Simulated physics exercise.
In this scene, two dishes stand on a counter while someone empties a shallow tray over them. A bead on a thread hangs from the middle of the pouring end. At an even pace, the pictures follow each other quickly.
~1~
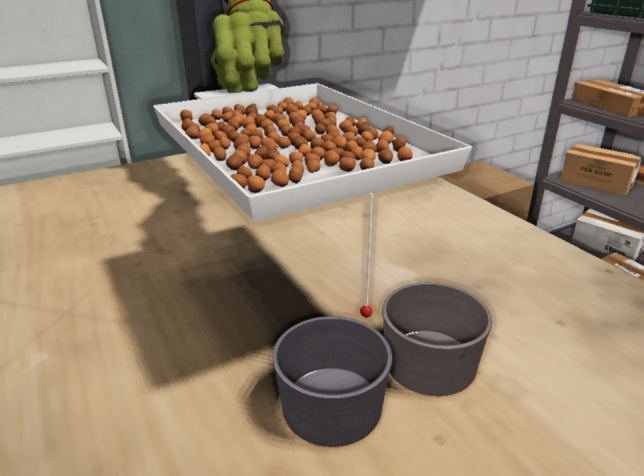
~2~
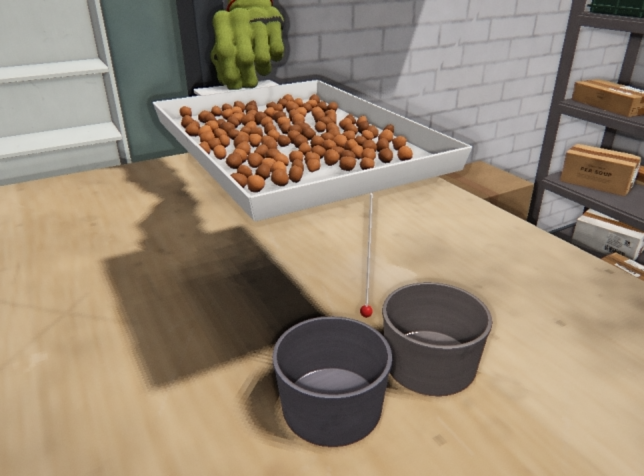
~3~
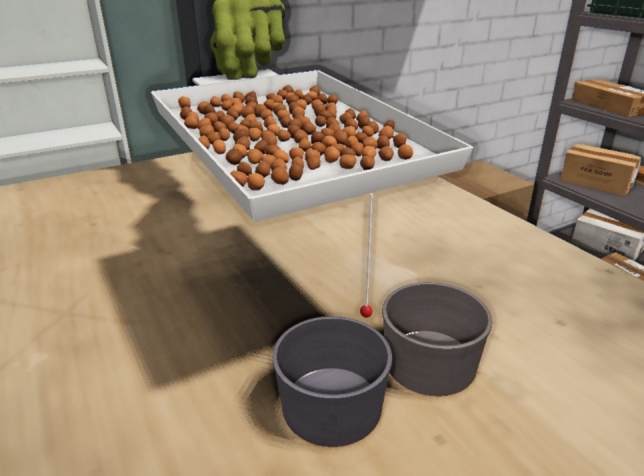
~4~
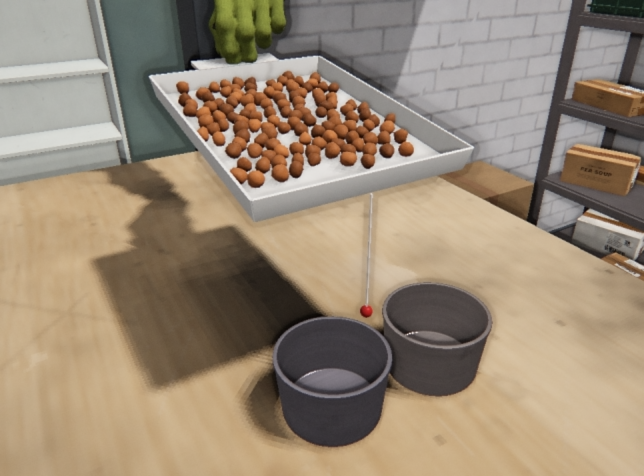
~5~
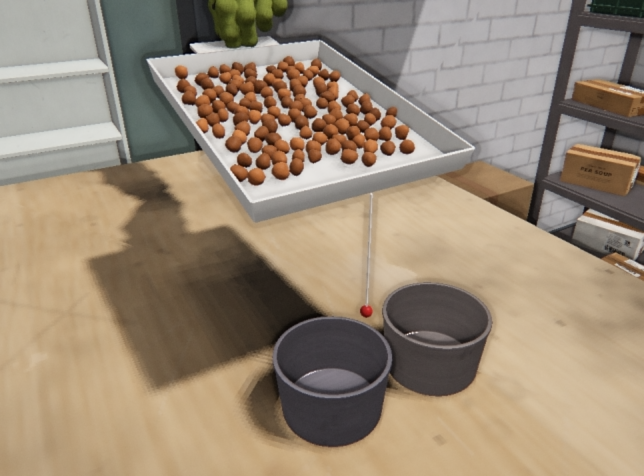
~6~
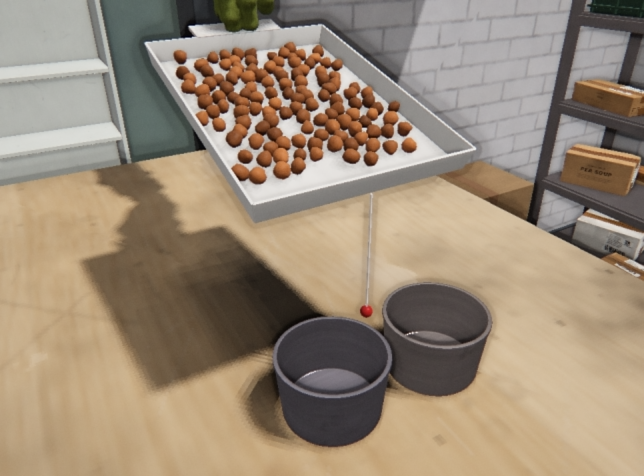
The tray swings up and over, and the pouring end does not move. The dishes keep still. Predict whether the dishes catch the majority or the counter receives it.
The counter receives the majority.
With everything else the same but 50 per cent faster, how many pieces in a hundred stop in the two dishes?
Some 10 per cent.
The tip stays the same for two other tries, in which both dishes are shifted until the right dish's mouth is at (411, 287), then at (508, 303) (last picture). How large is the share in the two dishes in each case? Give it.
0 %, 20 %.
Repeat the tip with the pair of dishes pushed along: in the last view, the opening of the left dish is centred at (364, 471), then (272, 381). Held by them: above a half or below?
For the earlier try a smaller portion is kept, for the later one a smaller portion.
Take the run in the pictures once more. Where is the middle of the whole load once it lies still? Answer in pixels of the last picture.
About pixel (404, 456).
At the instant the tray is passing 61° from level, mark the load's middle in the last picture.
Somewhere about (345, 115).
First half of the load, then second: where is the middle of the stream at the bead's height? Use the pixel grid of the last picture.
The leading part at (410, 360), the rest of it at (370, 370).
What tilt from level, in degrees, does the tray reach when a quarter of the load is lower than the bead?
About 110° of tilt.
Just after the last frame, tray tipped steeply; every one on the tray.
A moment on, tray tipped past a quarter turn; almost all on the tray; just a few in the left dish; just a few outside both.
Further on, tray tipped past a quarter turn; about a tenth in the left dish; about a tenth in the right dish; the larger part outside both.
When it is over, tray tipped past a quarter turn; about a tenth in the left dish; about a tenth in the right dish; the larger part outside both.
